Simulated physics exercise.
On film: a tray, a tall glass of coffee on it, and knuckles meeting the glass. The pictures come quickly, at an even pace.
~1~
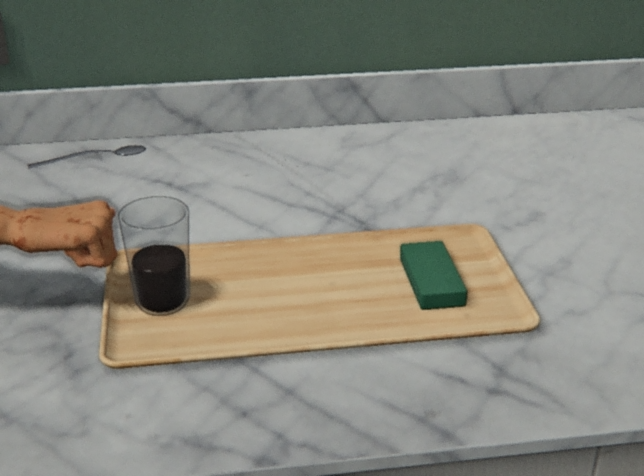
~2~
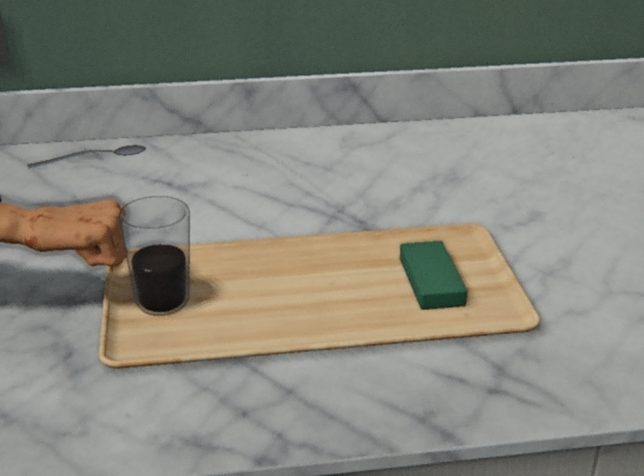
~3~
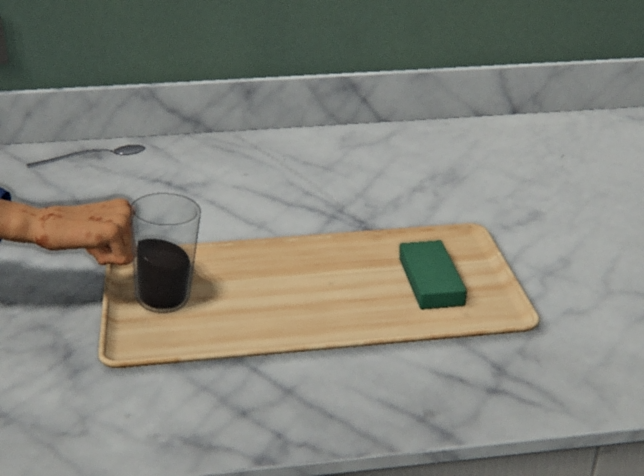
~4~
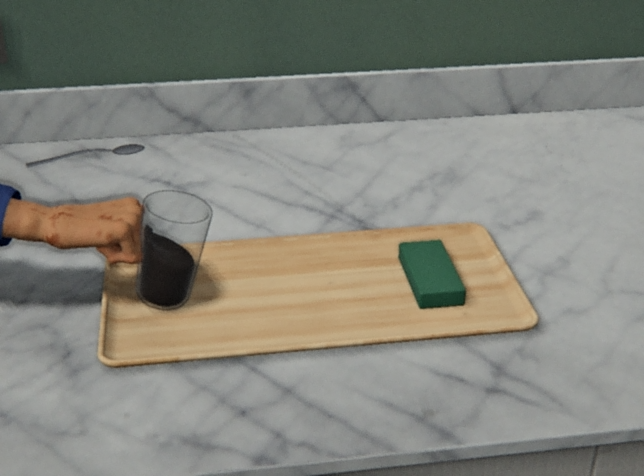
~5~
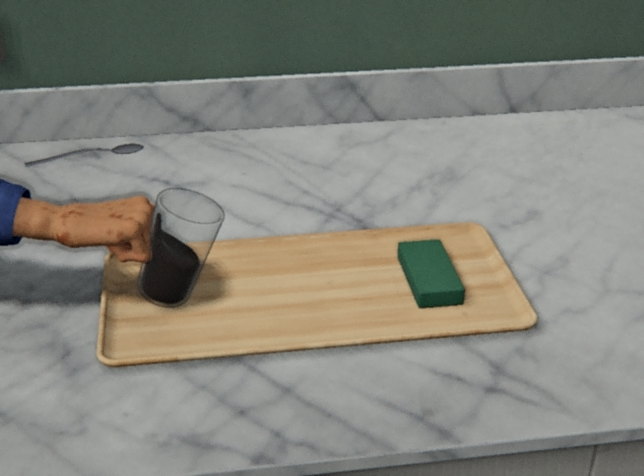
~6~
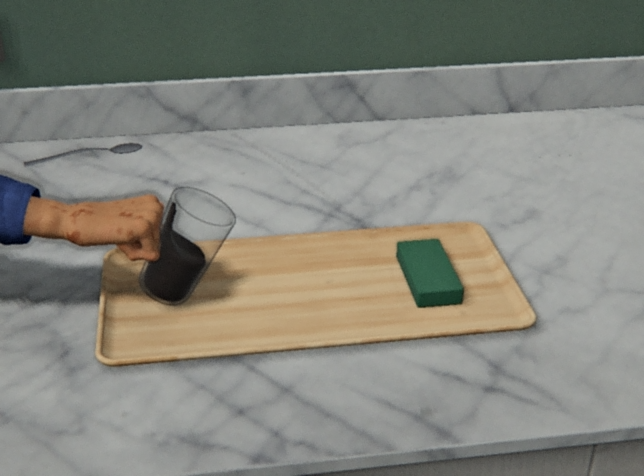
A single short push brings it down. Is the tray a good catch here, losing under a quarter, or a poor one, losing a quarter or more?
A good catch.
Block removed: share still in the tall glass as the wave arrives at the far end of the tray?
About 35 percent.
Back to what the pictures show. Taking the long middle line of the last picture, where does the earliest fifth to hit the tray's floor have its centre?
Around (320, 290).
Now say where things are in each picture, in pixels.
It leans 0°; its right rim is at (187, 212); the coffee meets the walls at (131, 257) and (186, 253); the tray's far rim is at (510, 271); a block is fixed to the tray further along, in the first picture.
It leans 0°; its right rim is at (187, 212); the coffee meets the walls at (131, 256) and (185, 253), in the second picture.
It leans 6°; its right rim is at (199, 212); the coffee meets the walls at (137, 241) and (187, 253), in the third picture.
It leans 13°; its right rim is at (210, 213); the coffee meets the walls at (145, 227) and (194, 256), in the fourth picture.
It leans 20°; its right rim is at (222, 215); the coffee meets the walls at (150, 238) and (199, 255), in the fifth picture.
It leans 27°; its right rim is at (234, 219); the coffee meets the walls at (152, 247) and (206, 253), in the sixth picture.
A moment on, the tall glass lies on its side and 99 per cent is in the glass, 0 on the tray and 1 above or beyond its rim.
Next, the tall glass lies on its side and 60 per cent is in the glass, 31 on the tray and 9 above or beyond its rim.
Then the tall glass lies on its side and 29 per cent is in the glass, 52 on the tray and 18 above or beyond its rim.
Later the tall glass lies on its side and 16 per cent is in the glass, 77 on the tray and 7 above or beyond its rim.
In the end 94 per cent is held by tray and glass, 6 is off the tray.
